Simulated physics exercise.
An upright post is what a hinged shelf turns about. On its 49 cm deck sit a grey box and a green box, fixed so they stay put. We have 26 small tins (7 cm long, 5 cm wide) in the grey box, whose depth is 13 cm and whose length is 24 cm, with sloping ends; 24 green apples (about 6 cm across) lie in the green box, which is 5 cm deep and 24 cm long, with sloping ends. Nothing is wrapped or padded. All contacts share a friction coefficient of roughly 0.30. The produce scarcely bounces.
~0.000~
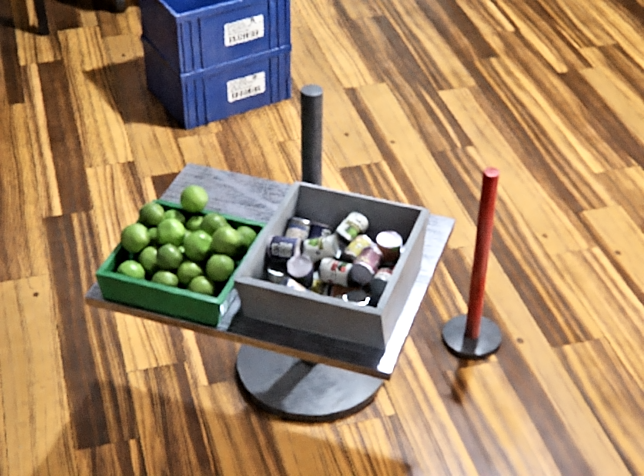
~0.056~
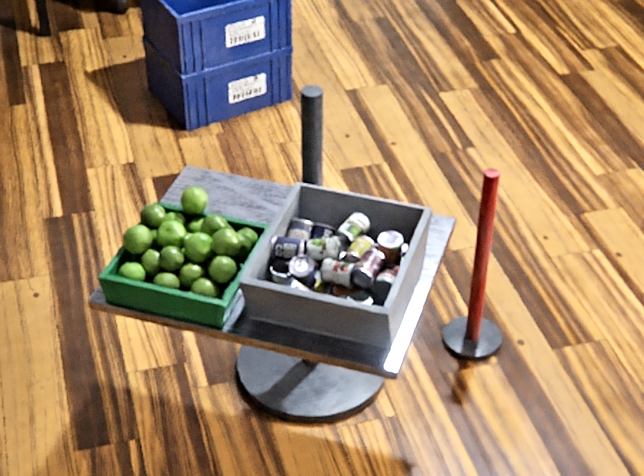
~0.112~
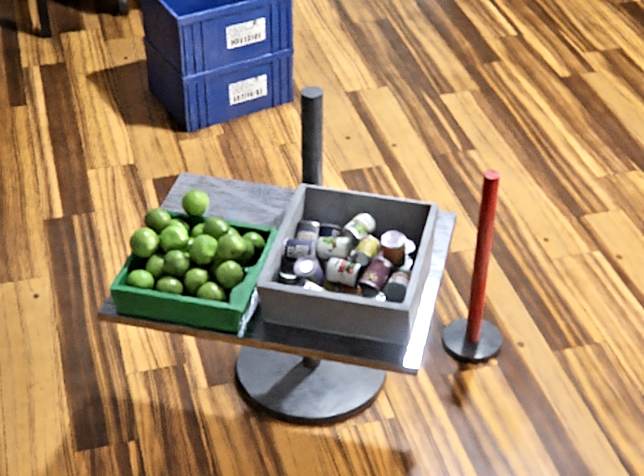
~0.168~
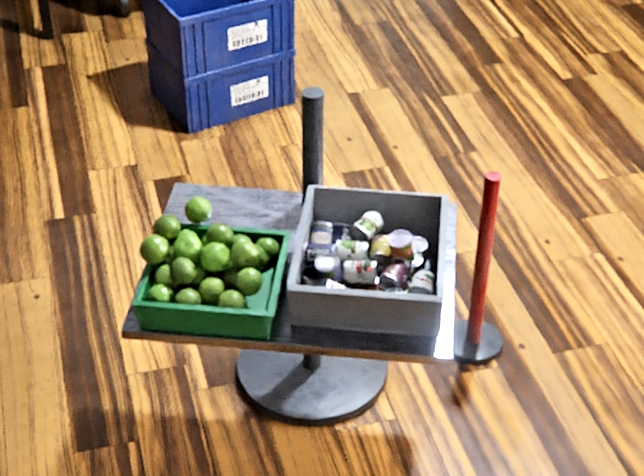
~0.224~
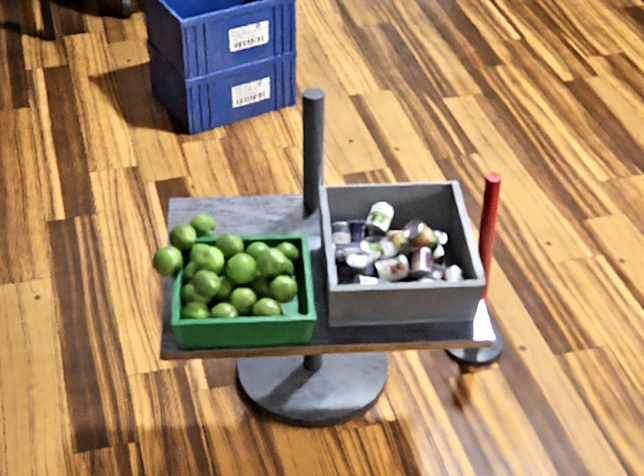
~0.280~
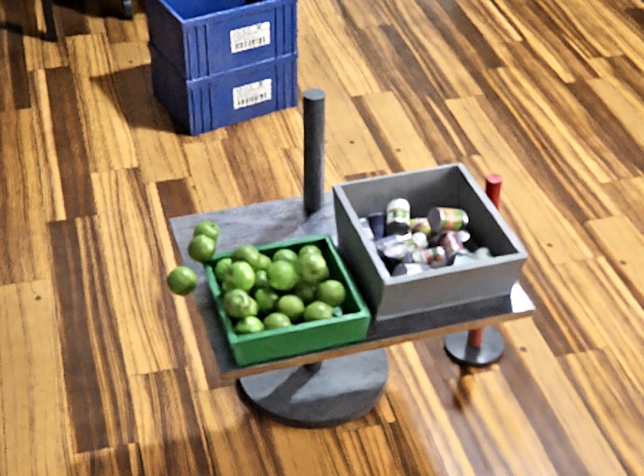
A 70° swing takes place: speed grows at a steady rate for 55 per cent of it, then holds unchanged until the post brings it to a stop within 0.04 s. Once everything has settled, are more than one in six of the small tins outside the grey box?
No.
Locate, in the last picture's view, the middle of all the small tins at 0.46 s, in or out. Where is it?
In the last picture they centre on about (478, 199).
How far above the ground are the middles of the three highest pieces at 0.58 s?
About 72 cm up, on average.
After 0.38 s, it reaches the stop.
After 0.46 s, grey box 26 in, 0 out and green box 19 in, 5 out.
After 0.58 s, grey box 25 in, 1 out and green box 18 in, 6 out.
After 0.80 s, grey box 25 in, 1 out and green box 17 in, 7 out.
Outcome (at 1.23 s), grey box 25 in, 1 out and green box 17 in, 7 out. Asked share, 1 of 26, 4 per cent.
